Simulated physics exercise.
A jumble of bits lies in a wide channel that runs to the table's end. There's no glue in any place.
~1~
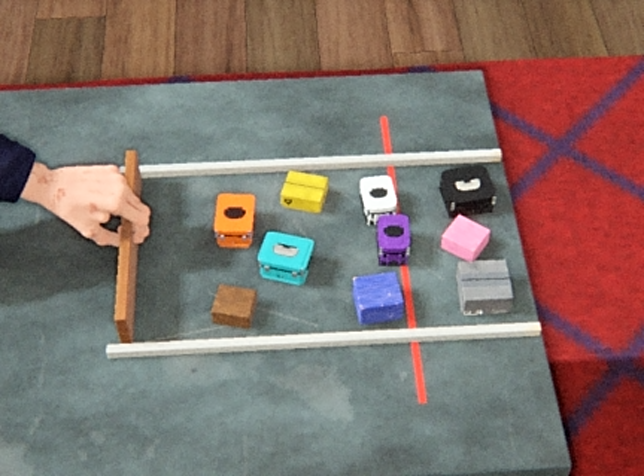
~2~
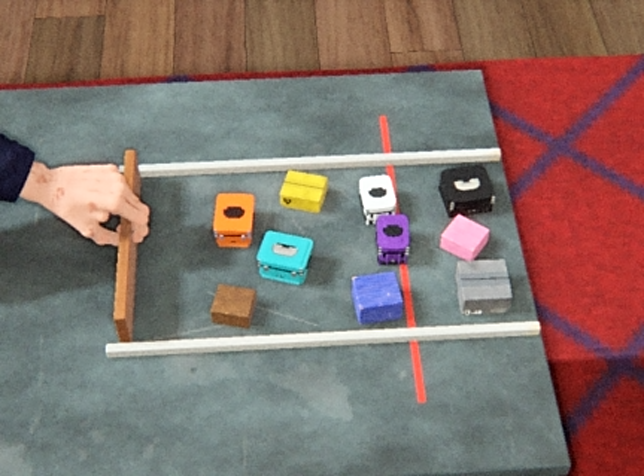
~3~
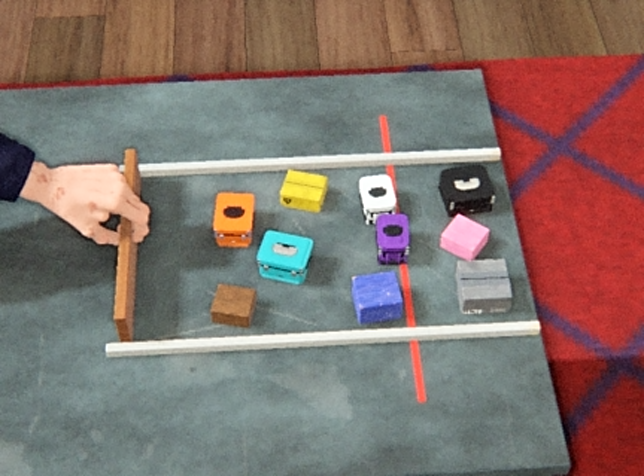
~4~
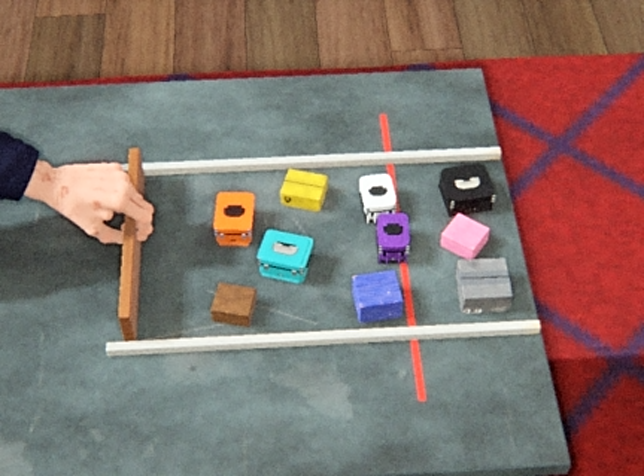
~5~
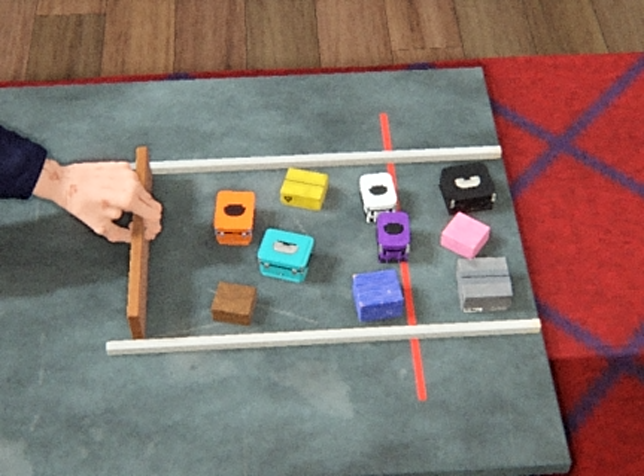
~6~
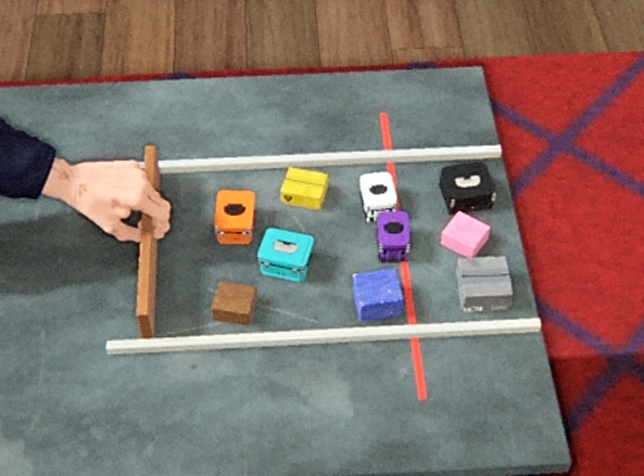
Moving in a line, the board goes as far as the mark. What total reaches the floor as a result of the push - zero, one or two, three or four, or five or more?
The total on the floor is zero.
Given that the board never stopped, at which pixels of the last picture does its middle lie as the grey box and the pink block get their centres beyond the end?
The middle is at (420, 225) when it's the grey box, and at (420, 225) when it's the pink block.
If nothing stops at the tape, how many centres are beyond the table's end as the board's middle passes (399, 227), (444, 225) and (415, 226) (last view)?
0, 3, 0.
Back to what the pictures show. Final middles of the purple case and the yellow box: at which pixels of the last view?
The first sits around (463, 232), while the other sits around (412, 175).
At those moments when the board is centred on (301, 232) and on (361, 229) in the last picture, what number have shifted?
By then 4, and 7.
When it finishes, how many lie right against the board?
That number would be 4.
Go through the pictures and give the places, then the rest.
Black case (467, 192); grey box (484, 288); pink block (466, 239); board (129, 244); tape (401, 245), in the first frame.
Grey box (483, 287); blue block (377, 298), in the second frame.
Pink block (465, 238); orange case (235, 220), in the third frame.
Black case (466, 190); white case (377, 199), in the fourth frame.
Grey box (484, 285); yellow box (305, 190), in the fifth frame.
Black case (467, 188); grey box (484, 284); pink block (466, 236); board (150, 239); tape (401, 241), in the sixth frame.
Soon after, none off yet; black case at rest near (467, 188); grey box at rest near (484, 284); pink block at rest near (466, 236).
In the end, the number that fall off is zero.
